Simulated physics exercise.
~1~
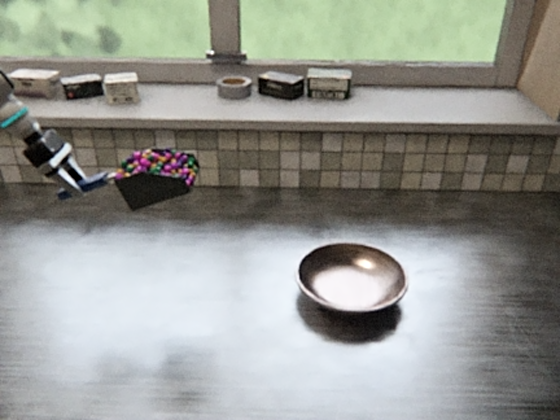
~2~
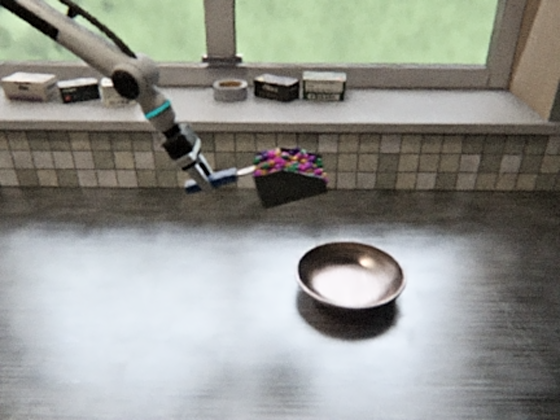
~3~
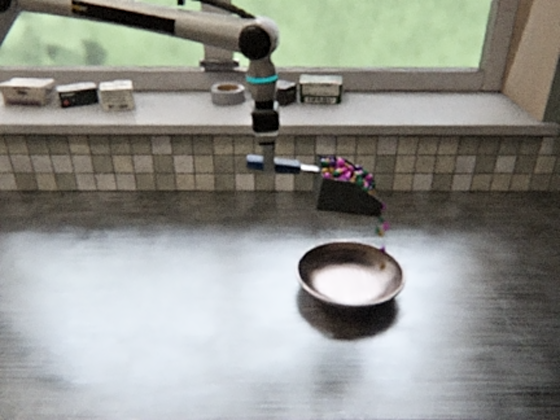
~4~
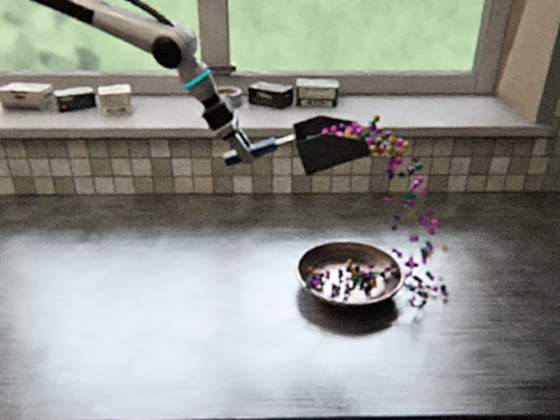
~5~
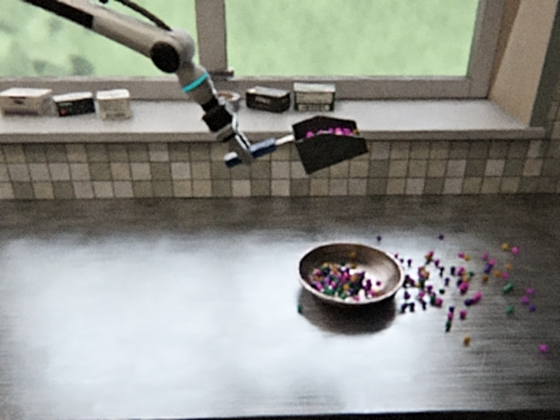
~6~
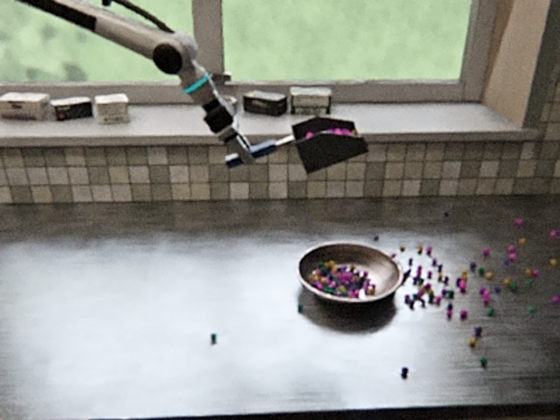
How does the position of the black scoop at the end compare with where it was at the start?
At the start the scoop is on the left side of the view, and at the end it is held much further to the right and a little higher, above and behind the bowl.
A pale robot arm with a teal band reaches in from the left above a dark, glossy table, seen from the front and slightly above, holding a black scoop heaped with colourful sweets. A brown bowl stands right of centre, with a tiled wall, a sill and a window behind. The arm carries the scoop right and tips it, and a few sweets drop towards the bowl. More pour over the front edge as the scoop rises, some overshooting the bowl. The scoop tilts back and stops, still holding some, while others lie in the bowl and scattered mostly to its right.
